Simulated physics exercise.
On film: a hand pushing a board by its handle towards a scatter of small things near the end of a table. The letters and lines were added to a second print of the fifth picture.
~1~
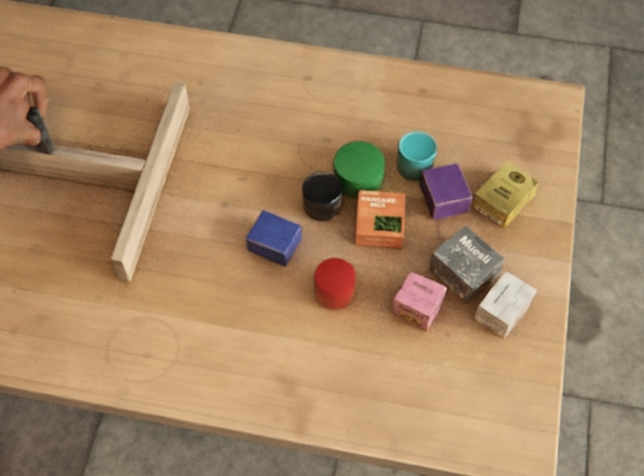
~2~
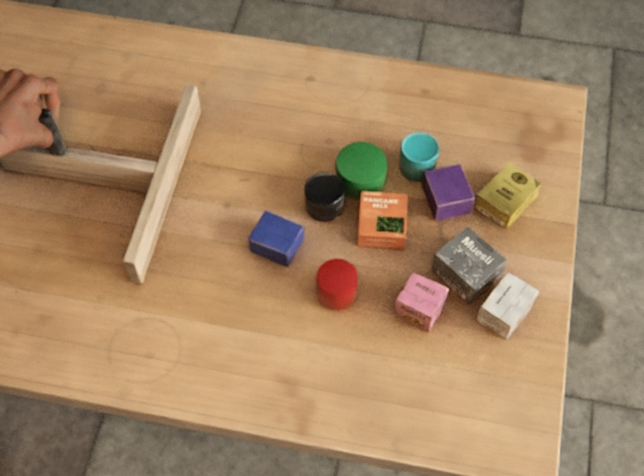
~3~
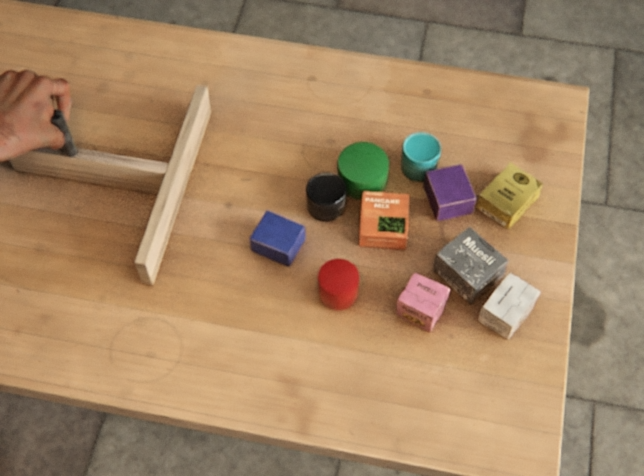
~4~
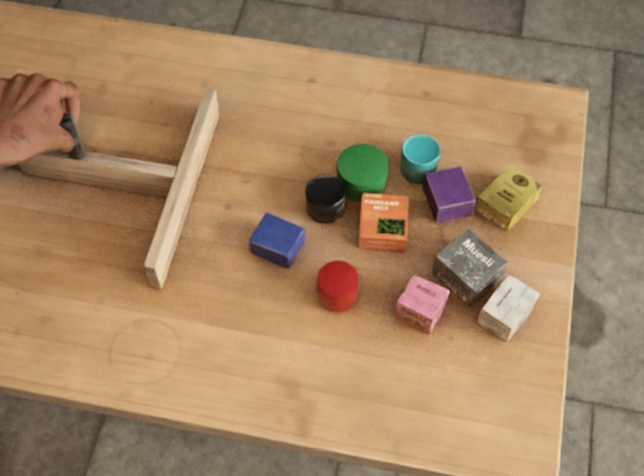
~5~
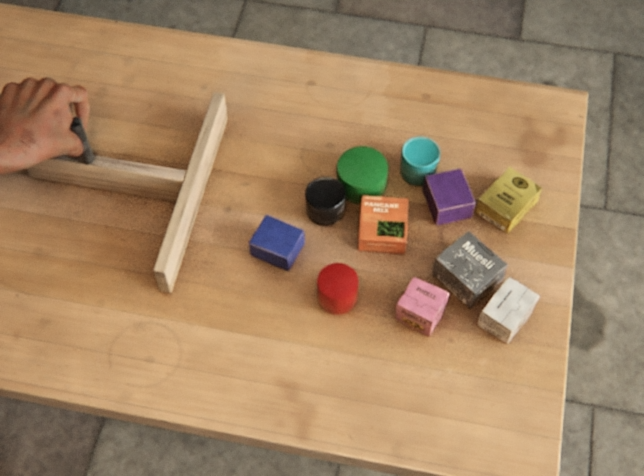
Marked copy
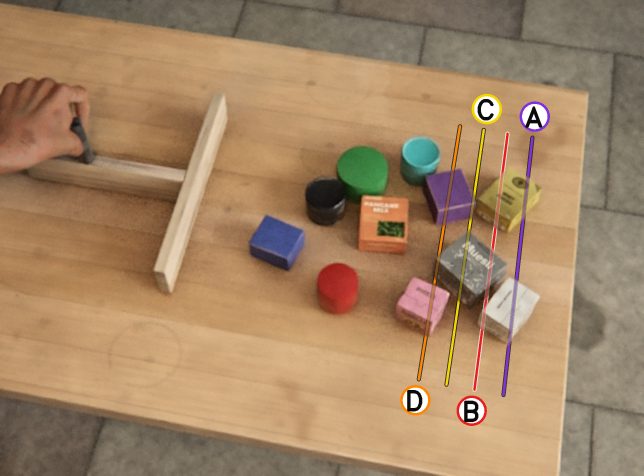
The footage shows a hand gripping a dark handle and steadily sliding a T-shaped wooden board a short way rightward across a table, towards a scatter of colourful boxes, tubs and jars, which stay essentially where they are.
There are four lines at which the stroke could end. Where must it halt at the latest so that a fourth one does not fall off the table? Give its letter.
The farthest such stop is B.
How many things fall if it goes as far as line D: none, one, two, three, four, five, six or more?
In all, none.
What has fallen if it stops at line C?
The yellow packet goes over.
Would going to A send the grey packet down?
By then, yes.
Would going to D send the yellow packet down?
No.
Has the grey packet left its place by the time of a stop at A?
Yes.
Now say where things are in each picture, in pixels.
Red pot (335, 284); blue block (275, 238); orange packet (380, 219), in the first frame.
Board (161, 168); pink packet (421, 302), in the second frame.
Board (173, 169); turquoise tub (421, 157), in the third frame.
Board (182, 173); white packet (508, 308), in the fourth frame.
Board (191, 177); black jar (325, 202); green tin (362, 175); red pot (338, 289), in the fifth frame.
On the marked copy, A at (519, 256); B at (492, 251); C at (467, 247); D at (441, 243).
With B. Early on, board (297, 194); blue block (317, 249); white packet (508, 310).
Further on, board (407, 213); yellow packet (543, 191); white packet (519, 327).
At the end, board (493, 227); white packet over the edge; grey packet over the edge; three fallen.
As for the rest, A drops six; C is within the limit but short; D is within the limit but short.
